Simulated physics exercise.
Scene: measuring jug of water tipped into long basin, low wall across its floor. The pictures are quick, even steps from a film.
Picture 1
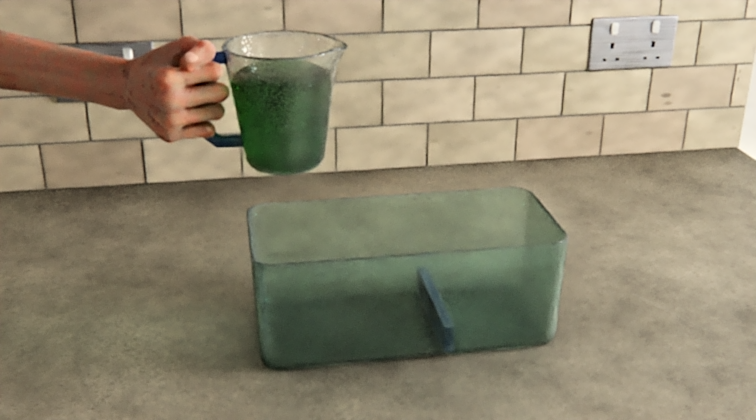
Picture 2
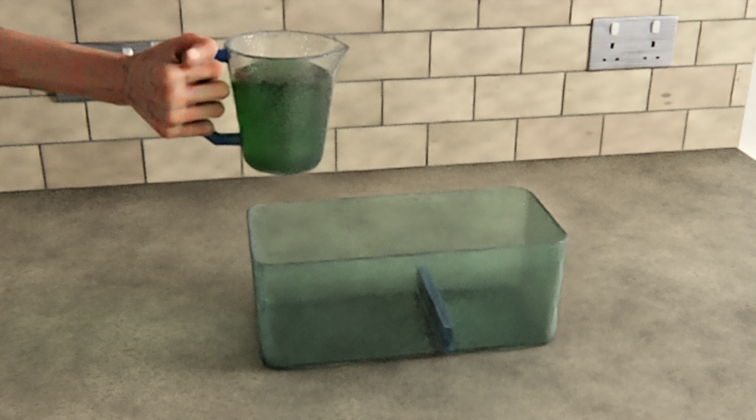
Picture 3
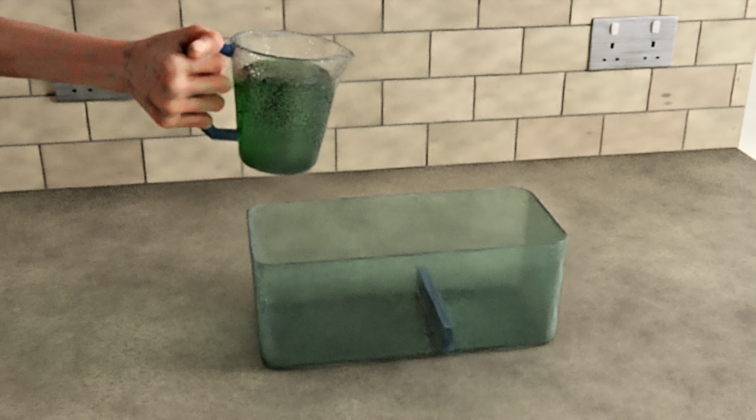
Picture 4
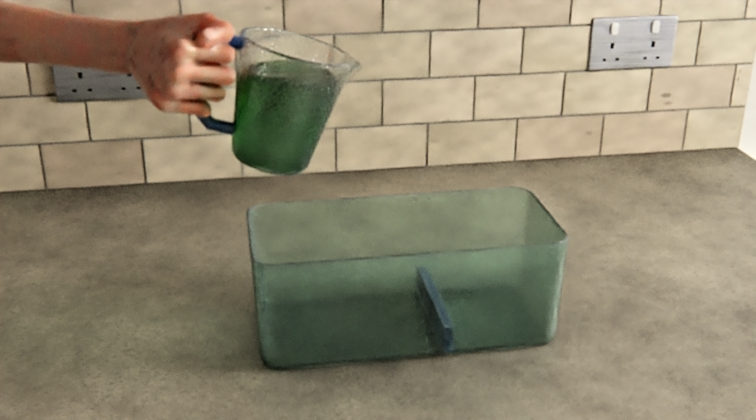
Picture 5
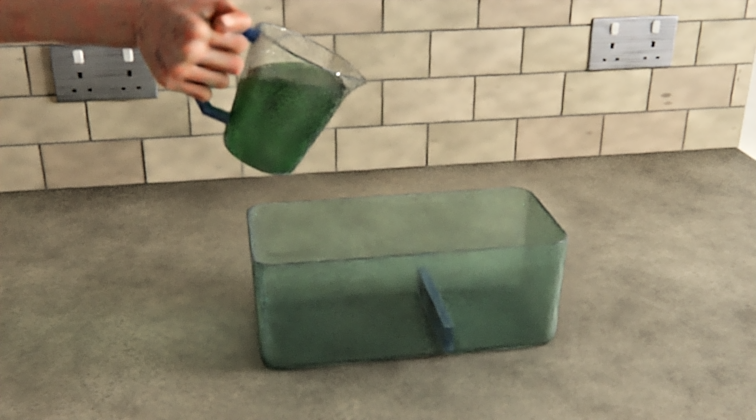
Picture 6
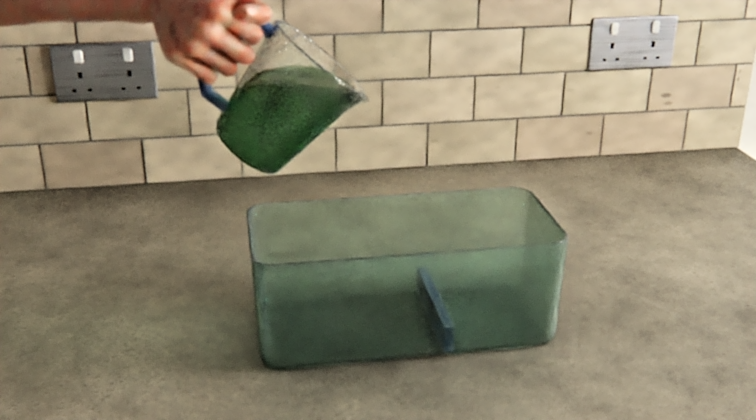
In the video, a hand holds a clear measuring jug of green-tinted water above a long, see-through basin with a low wall across its floor, then tilts the jug steadily to the right, the water shifting toward its spout.
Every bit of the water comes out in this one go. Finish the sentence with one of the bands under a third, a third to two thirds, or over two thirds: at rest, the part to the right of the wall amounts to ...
At rest, the part to the right of the wall amounts to under a third.
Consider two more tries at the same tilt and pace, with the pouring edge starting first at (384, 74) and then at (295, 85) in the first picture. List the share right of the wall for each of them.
You'd see around 30 per cent, and then around 15 per cent.
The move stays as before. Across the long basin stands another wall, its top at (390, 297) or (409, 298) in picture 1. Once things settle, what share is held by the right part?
Around 60 per cent for the first, around 30 per cent for the second.
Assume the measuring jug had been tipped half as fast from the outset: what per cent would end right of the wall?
About 15 per cent.
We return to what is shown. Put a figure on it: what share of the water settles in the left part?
Estimate: Some 80 per cent.
A moment on, the tilt is 112° and 41 per cent is still to pour, 28 is left of the wall and 0 right of it.
Next, the tilt is 116° and 3 per cent is still to pour, 79 is left of the wall and 6 right of it.
Then the tilt is 116° and 0 per cent is still to pour, 81 is left of the wall and 11 right of it.
Later the tilt is 116° and 0 per cent is still to pour, 81 is left of the wall and 12 right of it.
In the end 81 per cent lies left of the wall, 12 right of it and 6 outside.
